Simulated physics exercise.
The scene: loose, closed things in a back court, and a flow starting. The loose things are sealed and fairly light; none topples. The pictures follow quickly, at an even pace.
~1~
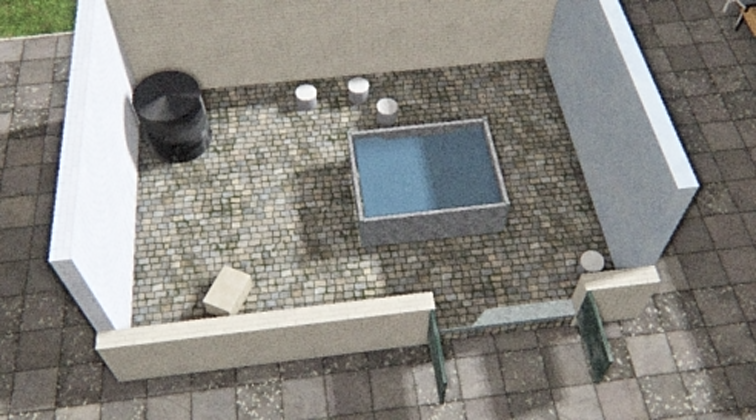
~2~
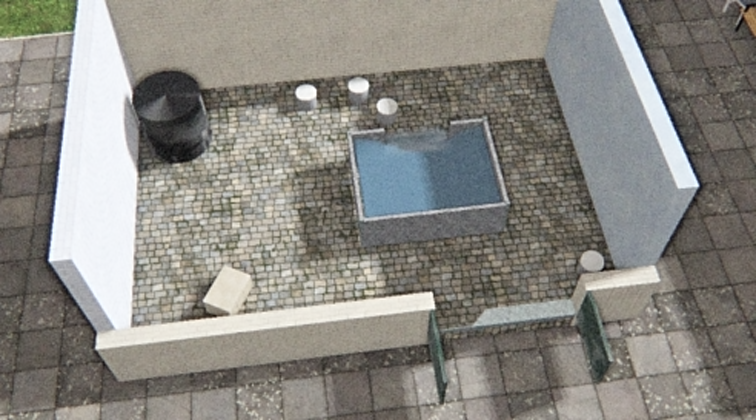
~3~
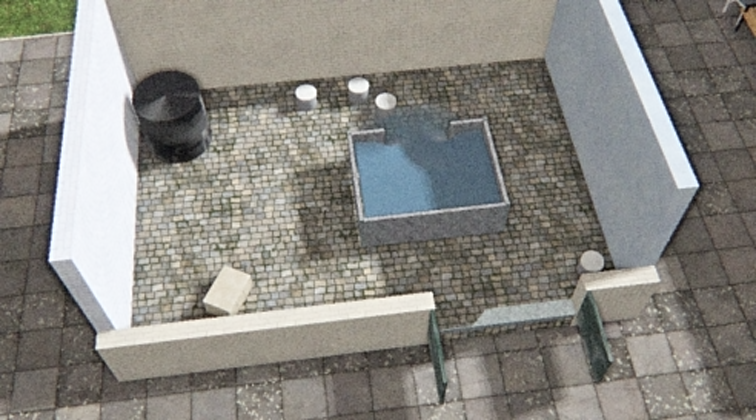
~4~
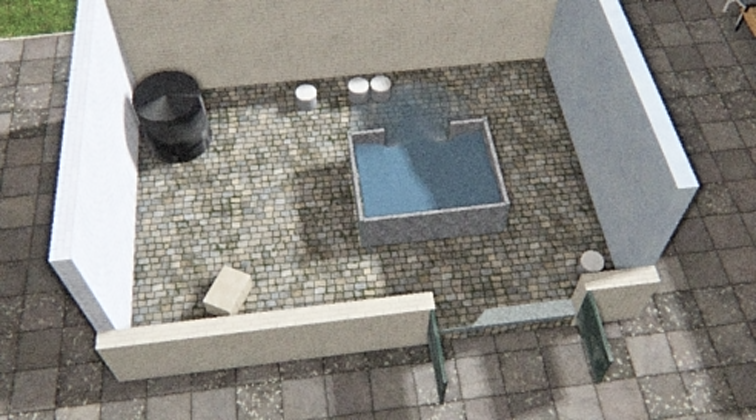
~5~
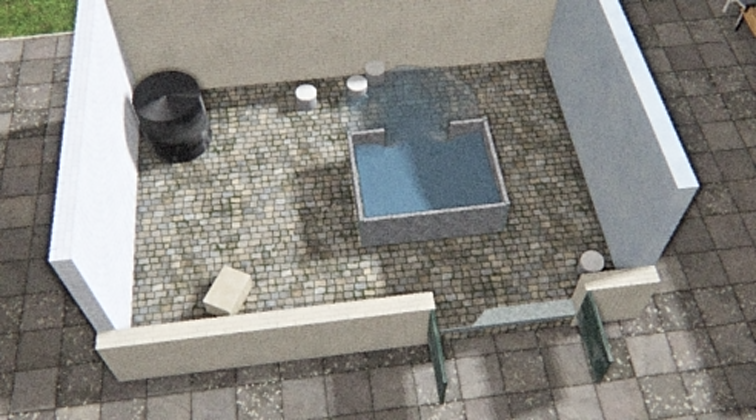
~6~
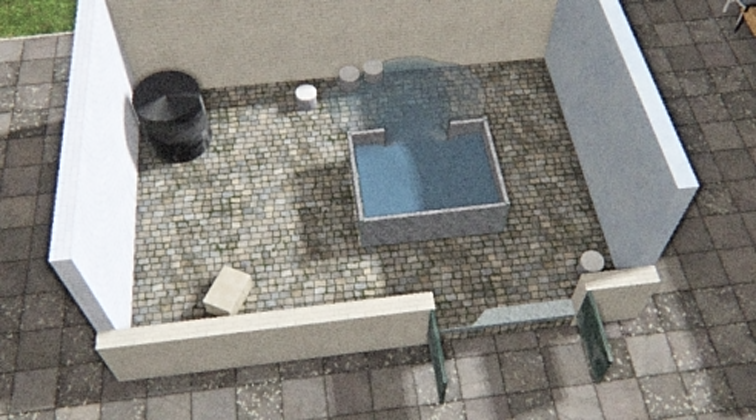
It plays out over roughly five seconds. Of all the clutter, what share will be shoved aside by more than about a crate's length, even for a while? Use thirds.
That comes to two thirds or above.
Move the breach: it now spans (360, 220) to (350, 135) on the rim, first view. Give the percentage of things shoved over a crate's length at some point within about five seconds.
Roughly 40 per cent.
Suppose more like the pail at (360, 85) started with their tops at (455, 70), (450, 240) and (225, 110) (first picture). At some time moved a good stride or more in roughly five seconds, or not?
As listed: Yes, never so far, shifted that much.
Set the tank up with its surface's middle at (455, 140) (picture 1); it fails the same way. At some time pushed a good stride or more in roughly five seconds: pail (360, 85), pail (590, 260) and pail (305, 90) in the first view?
In that order: Shifted that much, yes, swept aside.
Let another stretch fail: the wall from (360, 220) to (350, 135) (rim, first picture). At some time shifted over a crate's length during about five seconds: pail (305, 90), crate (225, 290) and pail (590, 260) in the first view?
One after the other: That far or more, moved that far, no.
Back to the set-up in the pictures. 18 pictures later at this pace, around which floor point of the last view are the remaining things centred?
Around (276, 228).
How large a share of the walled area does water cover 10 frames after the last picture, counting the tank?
Near 40 in a hundred.
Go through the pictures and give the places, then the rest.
A pail at (387, 106) rests on the ground; a pail at (358, 85), on the bottom; 0 of 5 have shifted, in the first picture.
A pail at (387, 106), on the bottom; a pail at (358, 85) rests on the ground; 0 of 5 have shifted, in the second picture.
A pail at (386, 101) rests on the ground, close to its start; a pail at (358, 85), on the bottom; 1 of 5 have shifted, in the third picture.
A pail at (381, 83), on the bottom, a stride from its start; a pail at (358, 85) rests on the ground; 1 of 5 have shifted, in the fourth picture.
A pail at (375, 67) rests on the ground, a stride from its start; a pail at (357, 83), on the bottom, close to its start; 2 of 5 have shifted, in the fifth picture.
A pail at (373, 66), afloat, a stride from its start; a pail at (349, 73) rests on the ground, close to its start; 2 of 5 have shifted, in the sixth picture.
A moment on, 2 of 5 are well off their spots; 2 afloat.
Next, 3 of 5 are well off their spots; 2 afloat.
Later, 3 of 5 are well off their spots; 3 afloat.
In the end, 4 of 5 are well off their spots, and 4 have been at some point; 3 afloat.
